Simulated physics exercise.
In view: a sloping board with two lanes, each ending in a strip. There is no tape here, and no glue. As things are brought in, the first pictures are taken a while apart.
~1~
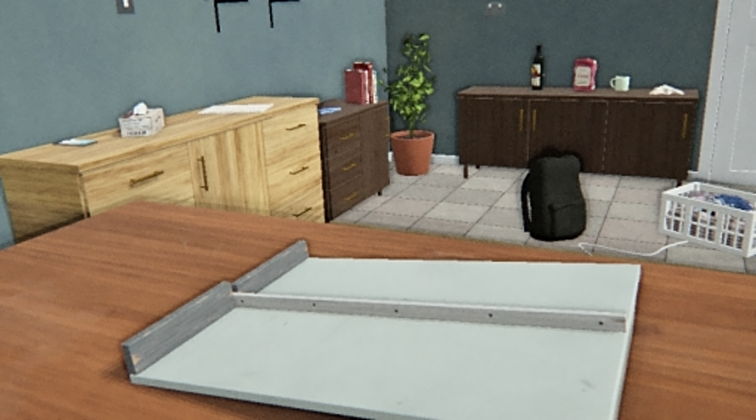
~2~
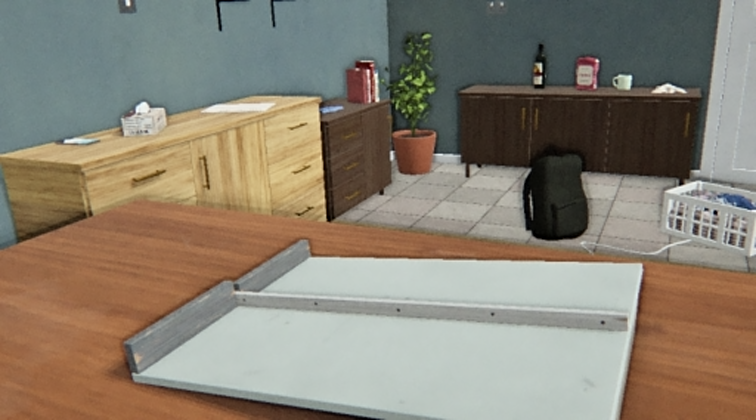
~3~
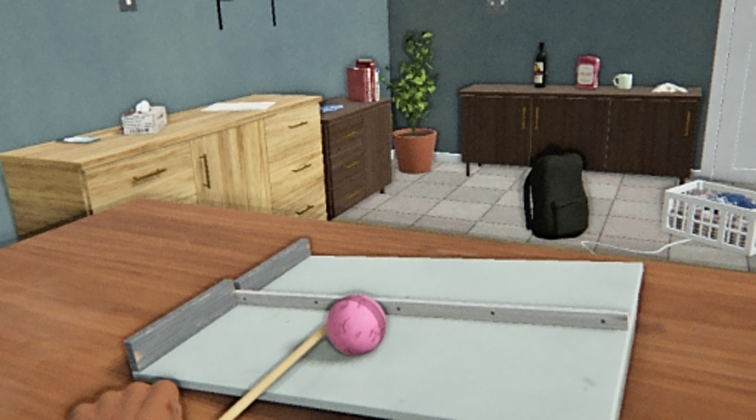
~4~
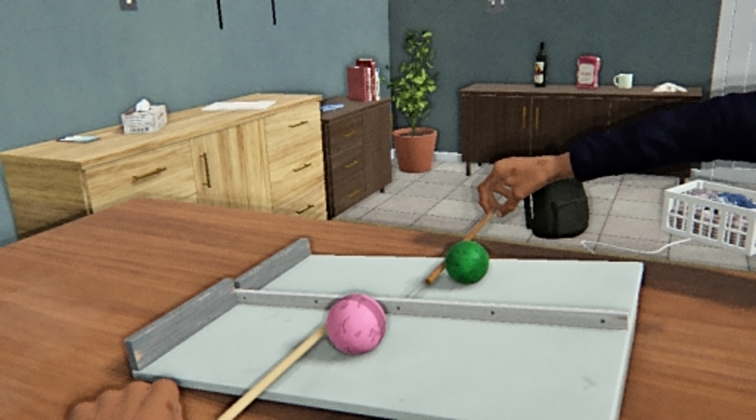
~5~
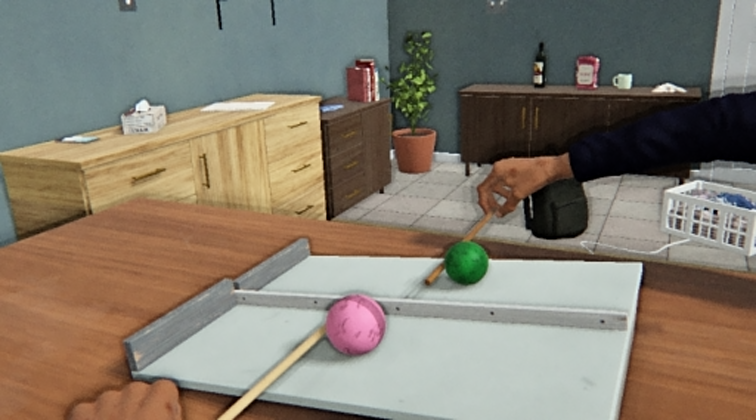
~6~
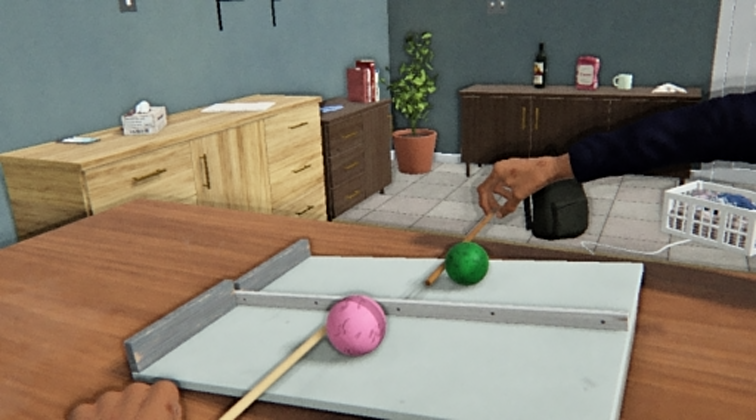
The clip shows a pale two-lane board on a wooden table; a hand sets a stick against a pink ball in the near lane, then another holds a stick by a green ball in the far lane, and both balls stay still.
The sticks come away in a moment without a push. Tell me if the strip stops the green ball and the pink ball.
Green ball stays put, pink ball stays put.
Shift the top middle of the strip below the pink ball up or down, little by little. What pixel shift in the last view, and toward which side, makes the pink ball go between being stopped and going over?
About 20 pixels, downward.
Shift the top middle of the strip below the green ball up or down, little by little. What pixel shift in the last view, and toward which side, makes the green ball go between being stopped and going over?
12 pixels down.
Then, 0.46 s on from there, green ball rolling on the board near (419, 264); pink ball rolling on the board near (303, 323).
Then, 0.80 s on from there, green ball rolling on the board near (322, 261); pink ball rolling on the board near (209, 314).
In the end, the green ball gets caught, near (292, 260); the pink ball gets caught, near (208, 315).
